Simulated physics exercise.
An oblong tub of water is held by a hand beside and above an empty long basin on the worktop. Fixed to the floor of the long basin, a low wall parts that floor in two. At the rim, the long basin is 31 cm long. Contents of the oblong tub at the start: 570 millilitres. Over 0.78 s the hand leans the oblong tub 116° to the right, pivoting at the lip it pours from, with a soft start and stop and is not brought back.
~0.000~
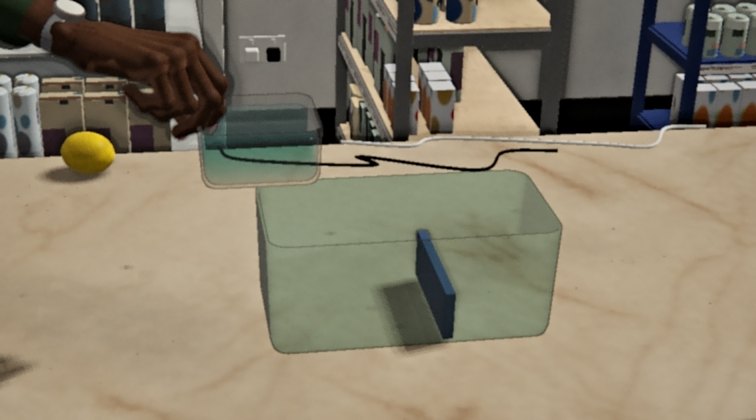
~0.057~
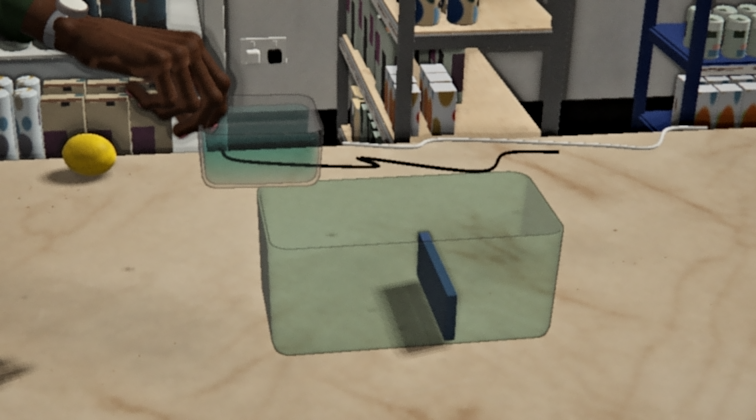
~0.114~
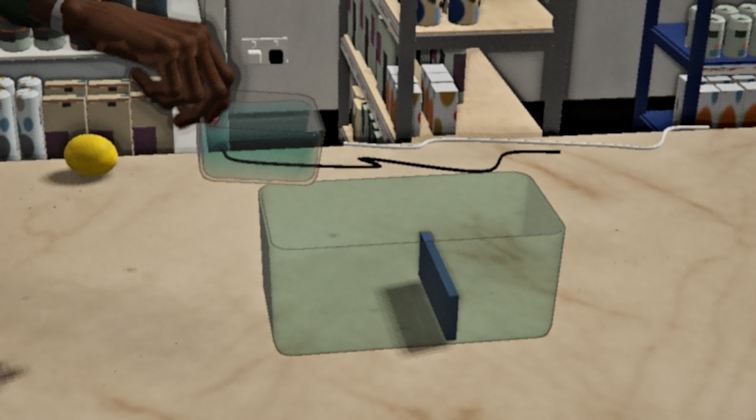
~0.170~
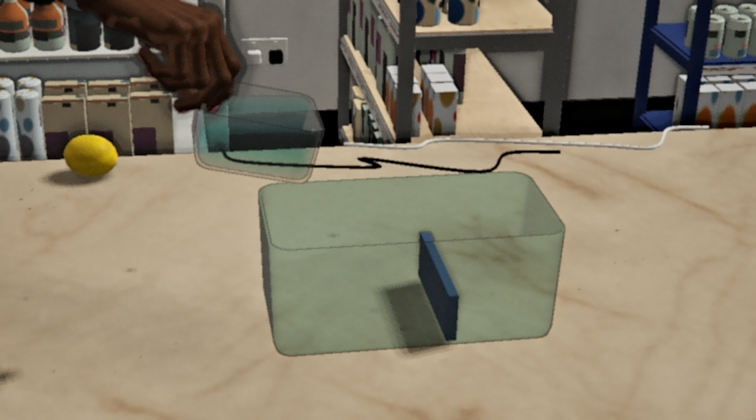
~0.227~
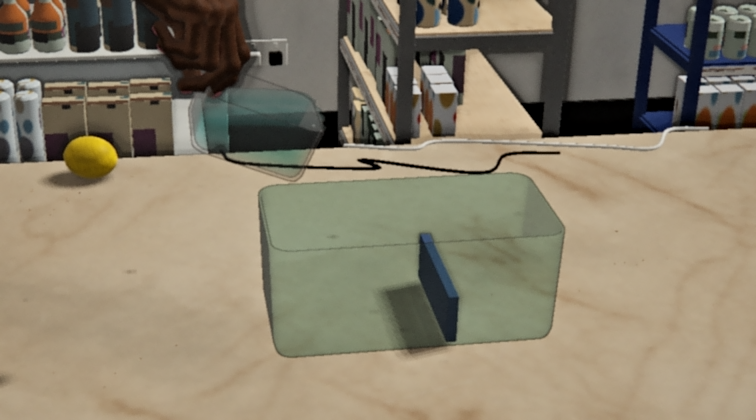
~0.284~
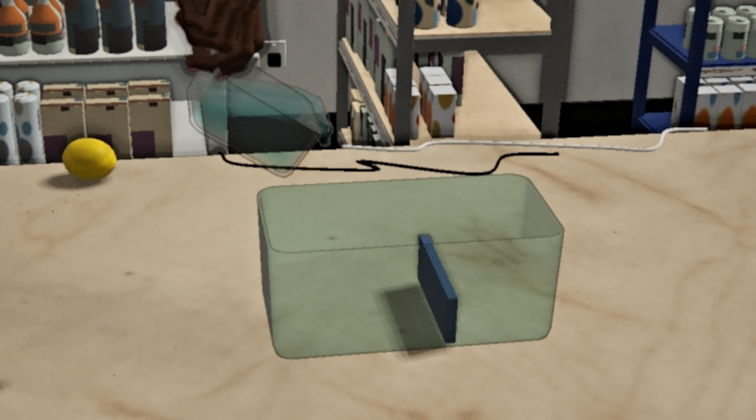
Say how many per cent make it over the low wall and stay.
About 12 per cent makes it over and stays.
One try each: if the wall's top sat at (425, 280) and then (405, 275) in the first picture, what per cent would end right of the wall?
In order, 35 and 70 per cent.
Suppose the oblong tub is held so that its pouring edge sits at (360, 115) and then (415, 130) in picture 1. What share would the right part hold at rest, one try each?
In order, 65 and 85 per cent.
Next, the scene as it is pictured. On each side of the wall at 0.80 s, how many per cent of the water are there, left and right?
82 on the left and 12 on the right, roughly.
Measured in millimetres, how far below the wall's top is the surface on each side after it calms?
The left comes to roughly 38 mm and the right to roughly 52 mm.
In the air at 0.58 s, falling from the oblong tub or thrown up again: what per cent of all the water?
Roughly 54 percent.
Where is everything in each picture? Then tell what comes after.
The first frame shows tilt 0°; pouring edge (316, 114); surface from (200, 124) to (313, 119); the long basin's rim runs from (262, 216) to (544, 201); the wall's top is at (436, 262).
The second frame shows tilt 2°; pouring edge (317, 115); surface from (201, 124) to (315, 119).
The third frame shows tilt 6°; pouring edge (318, 116); surface from (202, 120) to (315, 114).
The fourth frame shows tilt 13°; pouring edge (318, 116); surface from (199, 113) to (316, 110).
The fifth frame shows tilt 23°; pouring edge (317, 118); surface from (196, 104) to (314, 107); 3 per cent is over the edge.
The sixth frame shows tilt 34°; pouring edge (315, 119); surface from (196, 91) to (304, 102); 7 per cent is over the edge.
By 0.58 s the tilt is 99° and 16 per cent is still to pour, 30 is left of the wall and 0 right of it.
By 0.80 s the tilt is 116° and 0 per cent is still to pour, 83 is left of the wall and 12 right of it.
By 1.03 s the tilt is 116° and 0 per cent is still to pour, 87 is left of the wall and 12 right of it.
By 1.28 s the tilt is 116° and 0 per cent is still to pour, 87 is left of the wall and 12 right of it.
At rest 87 per cent lies left of the wall, 12 right of it and 1 outside.
